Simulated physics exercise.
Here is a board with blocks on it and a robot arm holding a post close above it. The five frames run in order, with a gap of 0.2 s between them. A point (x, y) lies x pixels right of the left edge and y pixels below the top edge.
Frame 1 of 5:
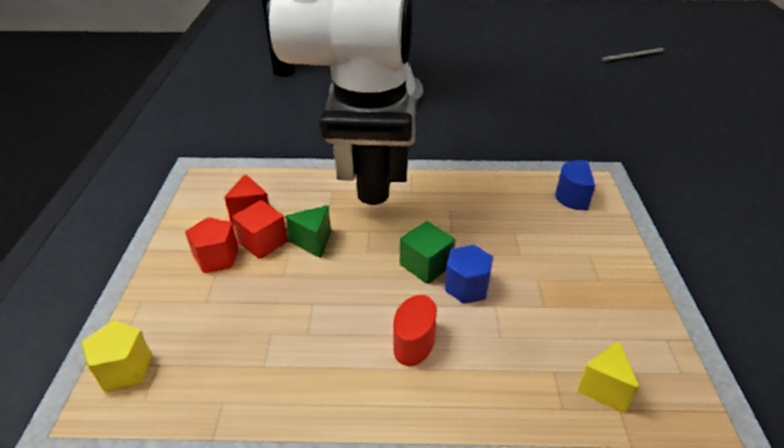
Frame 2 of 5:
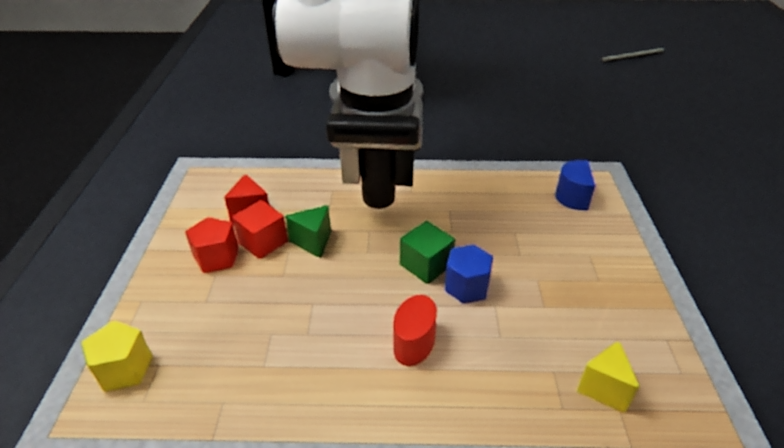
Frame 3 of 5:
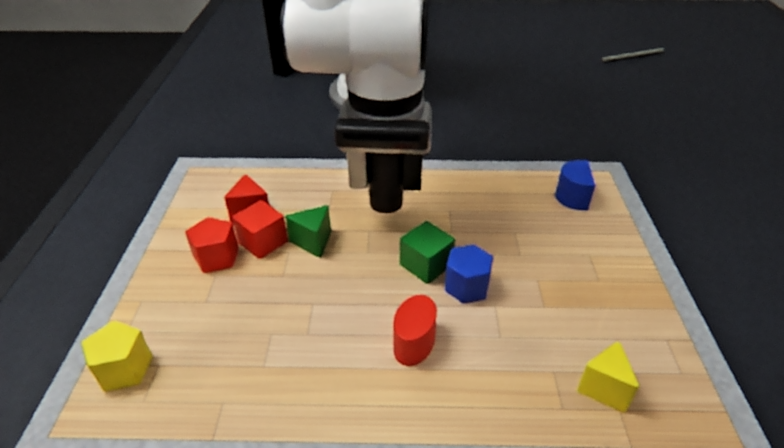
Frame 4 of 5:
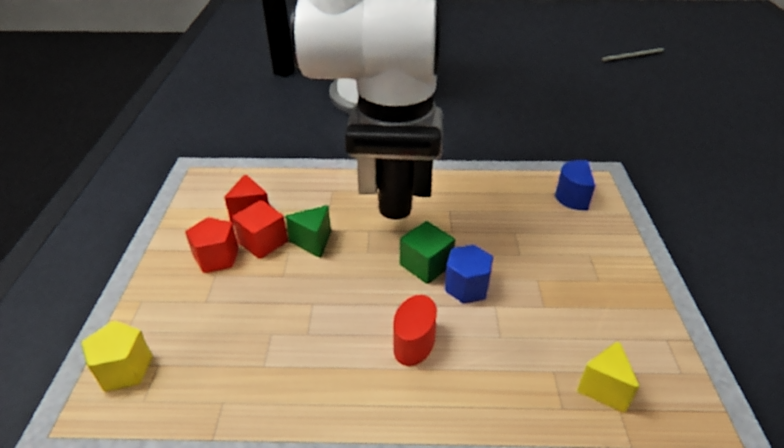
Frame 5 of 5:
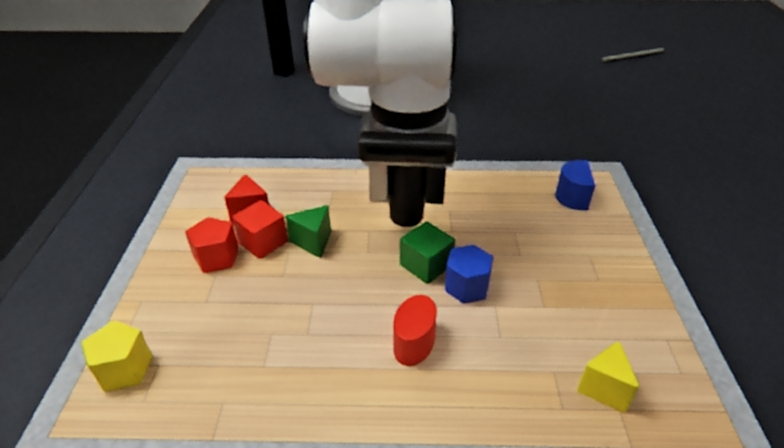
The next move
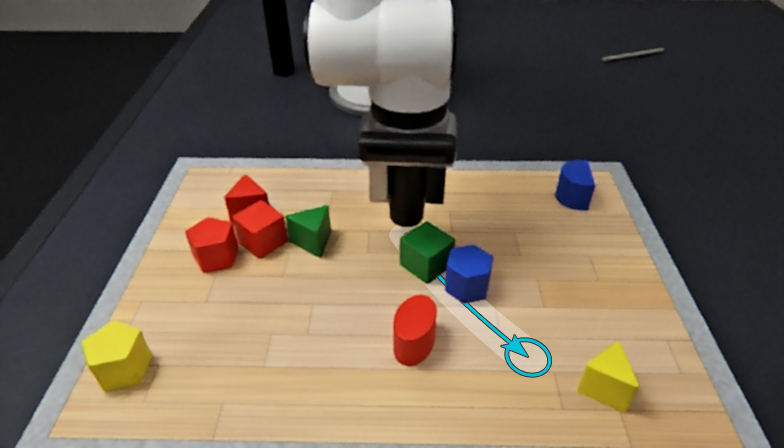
Robot arm moving its dark post slightly right and nearer the viewer, close to a green block, while all the blocks stay still.
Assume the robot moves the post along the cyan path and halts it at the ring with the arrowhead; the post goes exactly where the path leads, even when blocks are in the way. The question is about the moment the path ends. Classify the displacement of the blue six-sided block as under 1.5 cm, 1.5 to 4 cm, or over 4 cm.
The block shifts more than 4 cm.
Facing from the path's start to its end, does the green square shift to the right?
Yes
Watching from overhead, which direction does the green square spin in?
The green square rotates clockwise.
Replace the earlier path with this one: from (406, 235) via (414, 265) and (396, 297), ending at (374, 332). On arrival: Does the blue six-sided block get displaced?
The answer is yes.
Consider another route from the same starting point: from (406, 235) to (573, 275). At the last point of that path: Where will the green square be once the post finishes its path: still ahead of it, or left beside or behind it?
The post passes it.
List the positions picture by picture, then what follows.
Tip of the post at (373, 196), middles of tops, red elliptical block at (415, 316), green square at (428, 238), blue six-sided block at (470, 260), in the first frame.
Post at (379, 200), nothing pushed, in the second frame.
Post at (386, 204), nothing pushed, in the third frame.
Post at (395, 210), nothing pushed, in the fourth frame.
Post at (407, 217), red elliptical block at (415, 316), green square at (428, 238), blue six-sided block at (470, 260), in the fifth frame.
The line goes from (406, 235) over (436, 272) and (476, 313) to (528, 357).
The first path, step by step. One third of the way, post at (437, 255); green square at (450, 275), turned 30° clockwise; blue six-sided block at (501, 289), turned 60° anticlockwise.
Two thirds of the way, post at (479, 295); green square at (465, 317), turned 75° clockwise; blue six-sided block at (525, 302), turned 90° anticlockwise.
At the end, post at (533, 339); red elliptical block unmoved; green square at (467, 325), turned 95° clockwise; blue six-sided block at (578, 321), turned 160° anticlockwise.
